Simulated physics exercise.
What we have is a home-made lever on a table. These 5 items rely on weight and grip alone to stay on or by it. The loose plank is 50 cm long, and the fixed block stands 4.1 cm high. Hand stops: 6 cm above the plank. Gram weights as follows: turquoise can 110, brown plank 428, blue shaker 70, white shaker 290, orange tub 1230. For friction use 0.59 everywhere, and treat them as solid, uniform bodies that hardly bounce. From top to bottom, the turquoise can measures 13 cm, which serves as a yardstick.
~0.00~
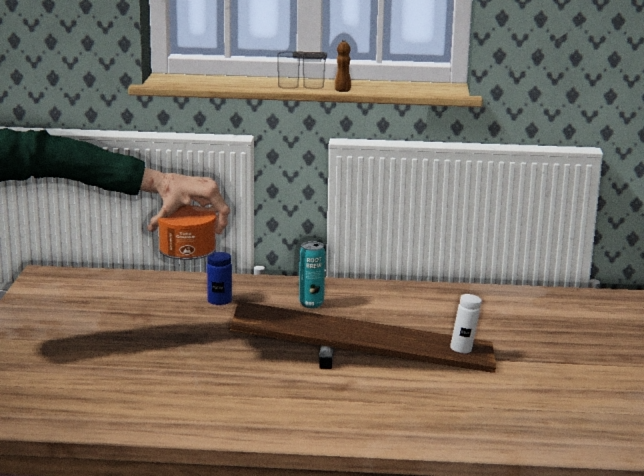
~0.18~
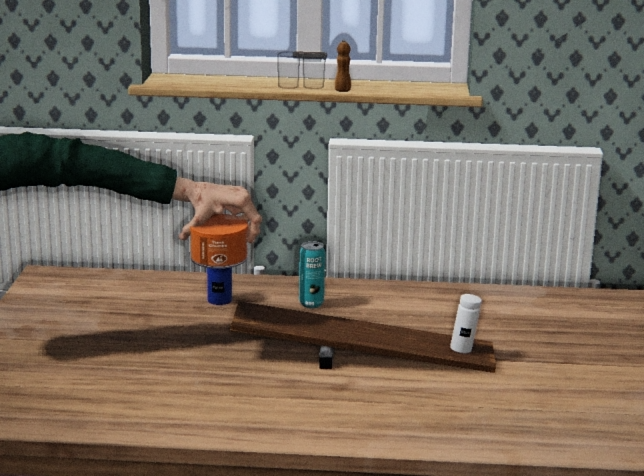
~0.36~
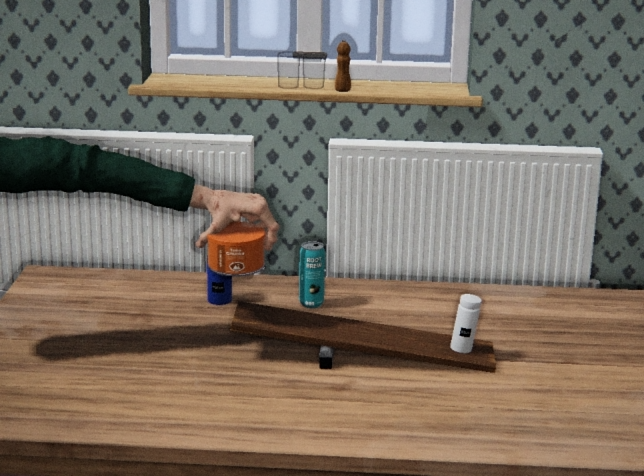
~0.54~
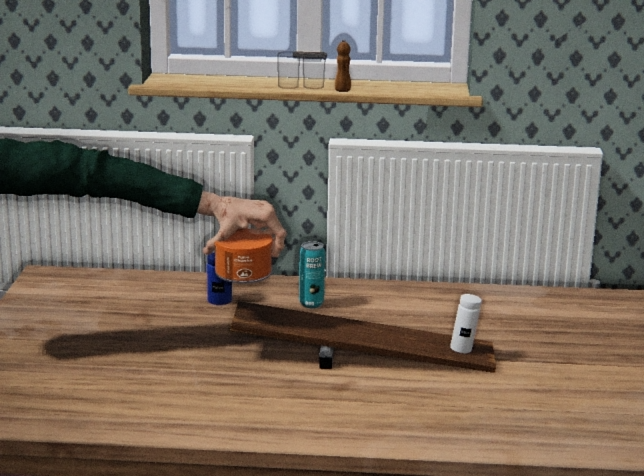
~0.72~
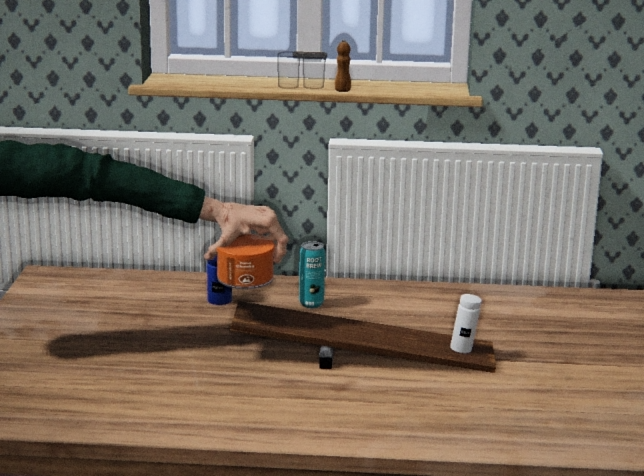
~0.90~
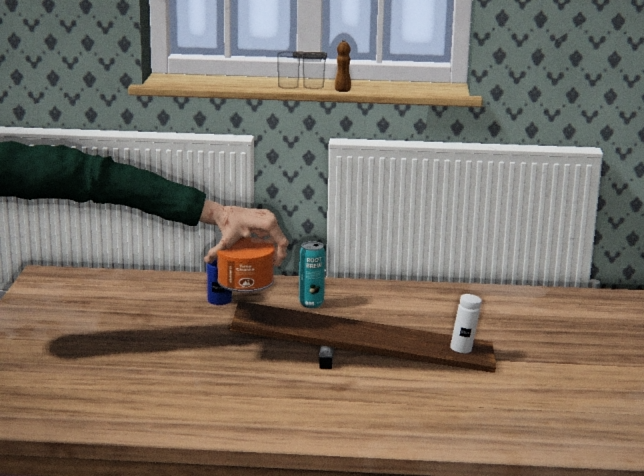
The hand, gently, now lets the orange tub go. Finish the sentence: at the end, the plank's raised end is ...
... resting low.
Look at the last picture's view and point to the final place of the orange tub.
Around pixel (243, 325).
After 1.20 s, plank at 12°, tipped the other way; orange tub leaning 12° near (243, 323); white shaker leaning 16°.
After 1.40 s, plank at 13°, tipped the other way; orange tub leaning 13° near (243, 325); white shaker leaning 56°.
After 1.50 s, plank at 13°, tipped the other way; orange tub leaning 13° near (243, 324); white shaker on its side.
At rest (2.0 s), plank at 13°, tipped the other way; tipped over on the table or plank, white shaker; not toppled but over 4 cm from the start, orange tub; the other 3 in place, give or take 4 cm. Seen from the same camera at the end, orange tub near (243, 325). The plank tips across.
